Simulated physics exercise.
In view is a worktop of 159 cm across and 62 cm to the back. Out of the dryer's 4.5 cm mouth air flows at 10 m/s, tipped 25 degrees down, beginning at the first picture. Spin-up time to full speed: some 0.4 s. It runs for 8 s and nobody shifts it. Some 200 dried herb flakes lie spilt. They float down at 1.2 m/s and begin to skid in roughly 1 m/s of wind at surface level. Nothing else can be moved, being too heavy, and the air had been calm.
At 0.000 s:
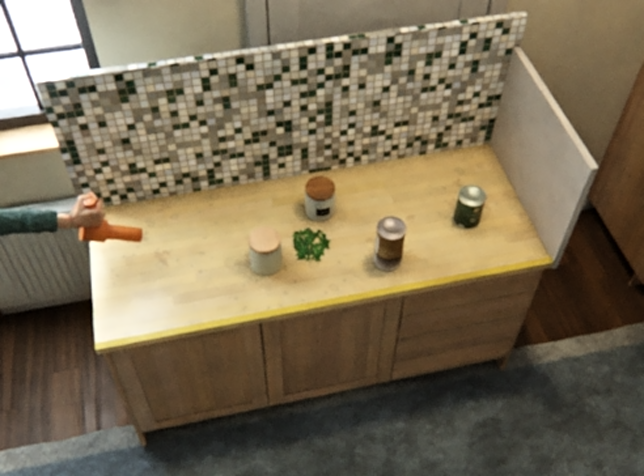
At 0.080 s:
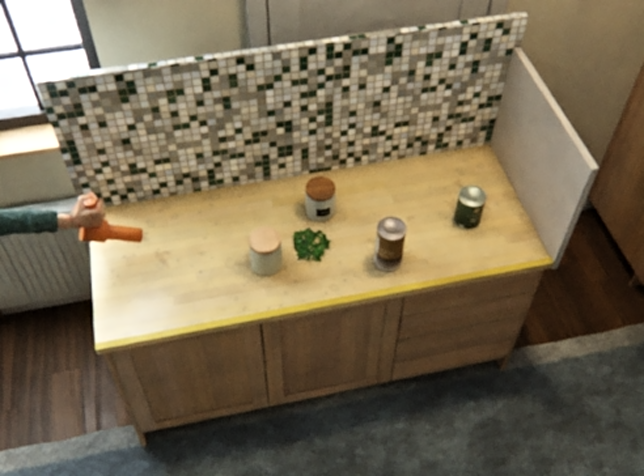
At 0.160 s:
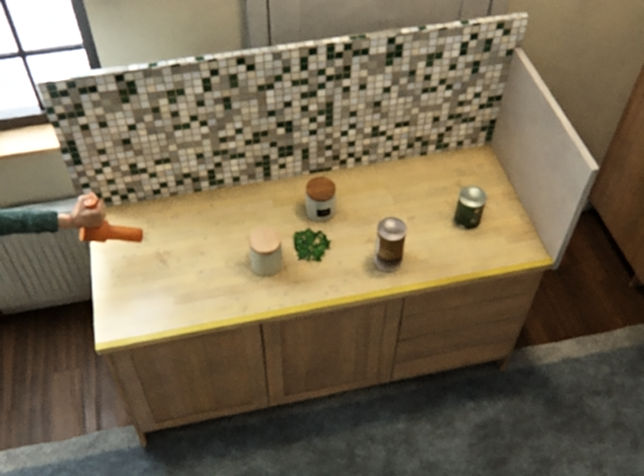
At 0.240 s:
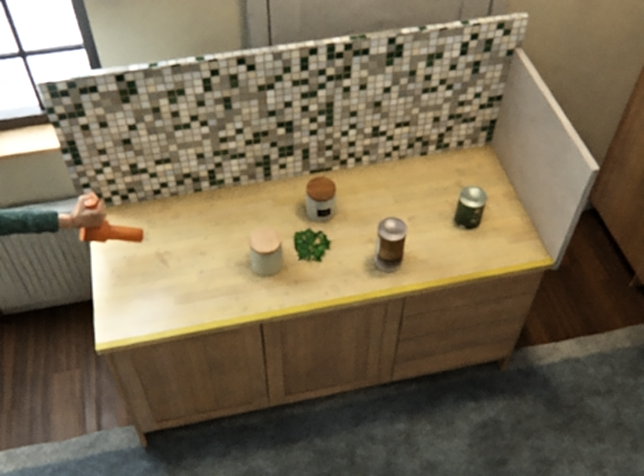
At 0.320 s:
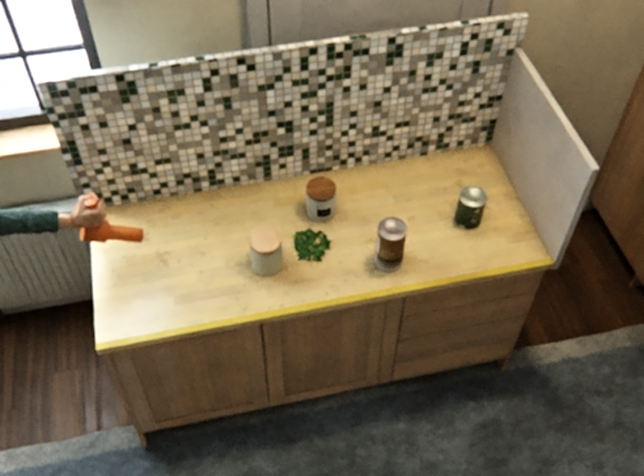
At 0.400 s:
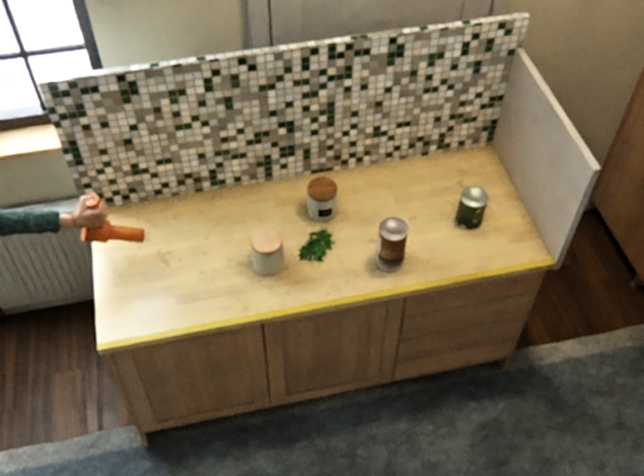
A hand in a green sleeve held an orange dryer still at the left end of a wooden worktop with four containers, and near the end some green flakes among them shifted slightly right.
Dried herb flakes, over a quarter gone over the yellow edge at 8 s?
Threshold crossed.
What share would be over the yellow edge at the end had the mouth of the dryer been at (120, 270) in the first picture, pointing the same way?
My estimate is close to 0 percent.
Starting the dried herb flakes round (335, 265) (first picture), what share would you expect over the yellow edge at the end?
I'd expect around 5 percent of them to end up there.
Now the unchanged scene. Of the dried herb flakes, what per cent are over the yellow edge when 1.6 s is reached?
I'd put it at some 15 %.
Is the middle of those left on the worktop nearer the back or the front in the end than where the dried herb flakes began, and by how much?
It drifts toward the closer edge, close to 15 cm in all.
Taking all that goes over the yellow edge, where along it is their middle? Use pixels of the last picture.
Roughly at pixel (528, 269).
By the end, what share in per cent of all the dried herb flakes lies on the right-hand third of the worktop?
Around 40 per cent.
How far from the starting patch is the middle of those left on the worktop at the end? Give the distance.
That works out close to 55 centimetres.
After 1.6 s, 16 % are over the yellow edge; the middle of those still in play is near (442, 246); 16 % have settled or left.
After 2.6 s, 32 % are over the yellow edge; the middle of those still in play is near (456, 249); 30 % have settled or left.
After 4.4 s, 42 % are over the yellow edge; the middle of those still in play is near (462, 252); 44 % have settled or left.
After 8.0 s, at the end, 52 % are over the yellow edge; the middle of those still in play is near (463, 252).
